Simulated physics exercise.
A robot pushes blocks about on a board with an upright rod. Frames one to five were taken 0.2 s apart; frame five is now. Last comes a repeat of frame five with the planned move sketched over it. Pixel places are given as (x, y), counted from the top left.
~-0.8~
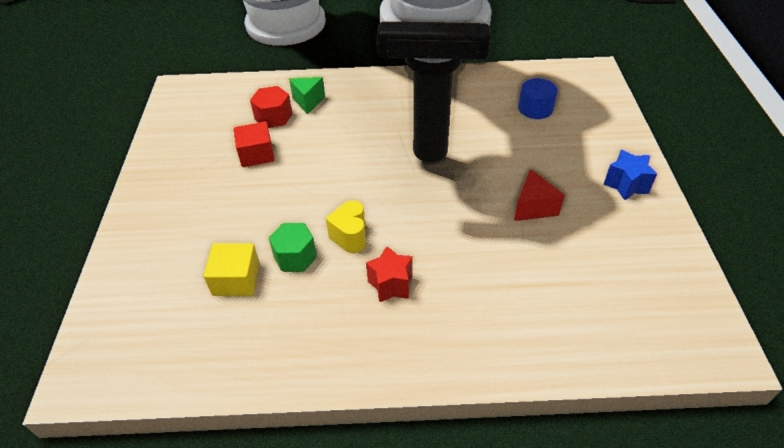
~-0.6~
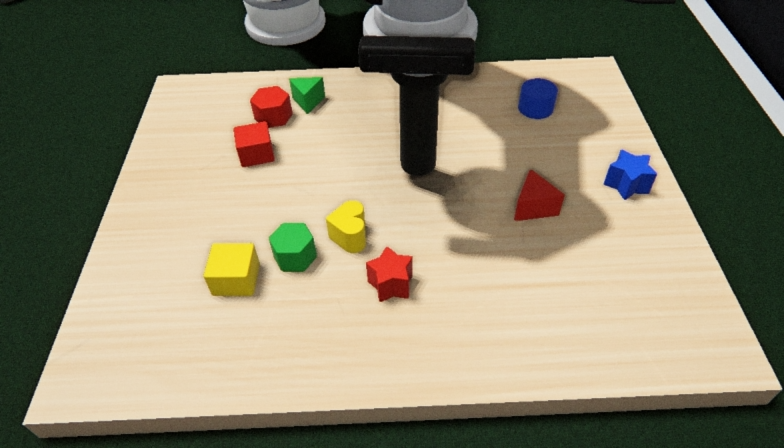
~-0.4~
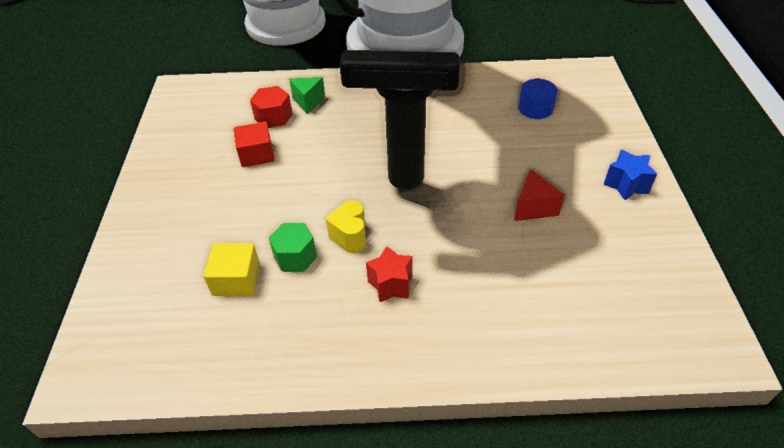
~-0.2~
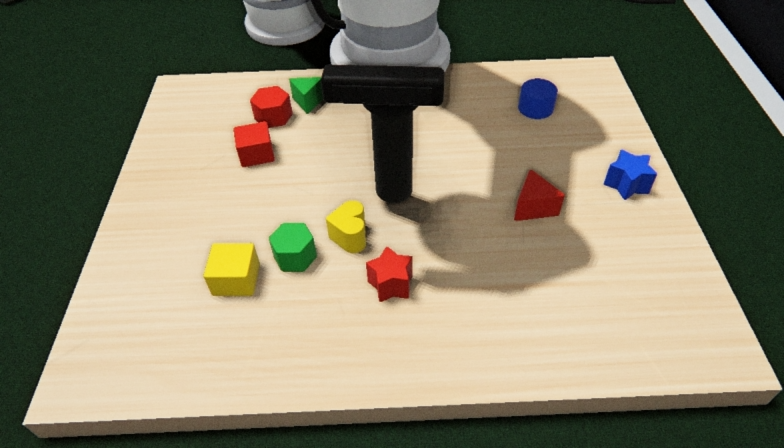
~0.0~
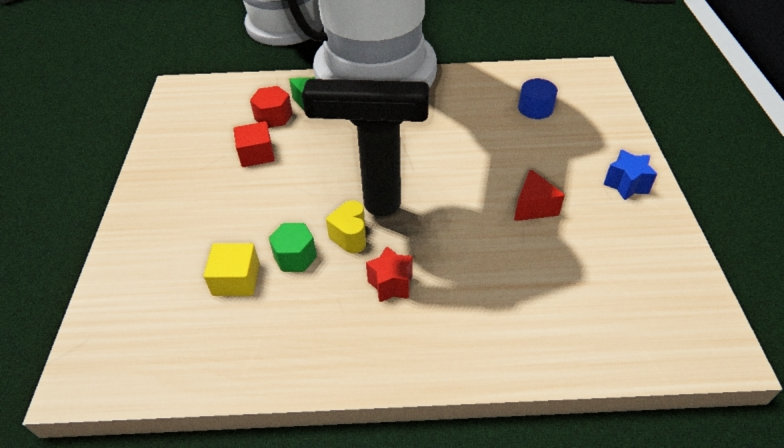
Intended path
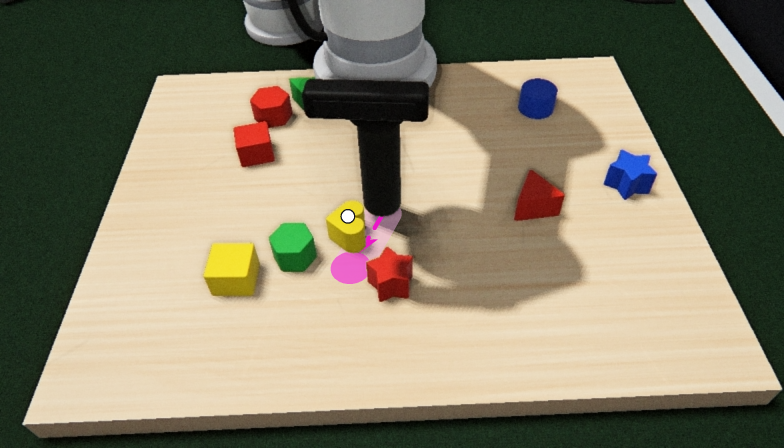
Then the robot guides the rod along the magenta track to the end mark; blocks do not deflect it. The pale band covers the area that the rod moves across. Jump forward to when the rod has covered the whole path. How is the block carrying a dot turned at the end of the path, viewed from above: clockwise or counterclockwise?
Clockwise.
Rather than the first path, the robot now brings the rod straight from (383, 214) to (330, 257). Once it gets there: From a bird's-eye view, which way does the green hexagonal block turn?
It spins with the clock.
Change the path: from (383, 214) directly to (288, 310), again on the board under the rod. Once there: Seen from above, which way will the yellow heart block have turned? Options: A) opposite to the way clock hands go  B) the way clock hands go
The answer is A.
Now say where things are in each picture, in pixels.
The first frame shows tip of the rod (430, 152), middles of tops, yellow square (229, 259), green hexagonal block (291, 237), yellow heart block (348, 216), red star block (390, 265).
The second frame shows rod (418, 165), nothing pushed.
The third frame shows rod (406, 179), nothing pushed.
The fourth frame shows rod (394, 191), nothing pushed.
The fifth frame shows rod (382, 204), yellow square (229, 259), green hexagonal block (291, 237), yellow heart block (348, 216), red star block (390, 265).
The line goes straight from (383, 214) to (351, 267); the dot is on the yellow heart block.
What follows on the original path. Halfway along, rod (367, 230); green hexagonal block (286, 239); yellow heart block (326, 235), turned 20° clockwise.
At the end, rod (350, 258); yellow square (224, 258), turned 10° anticlockwise; green hexagonal block (268, 242), turned 35° clockwise; yellow heart block (303, 255), turned 50° clockwise; red star block unmoved.
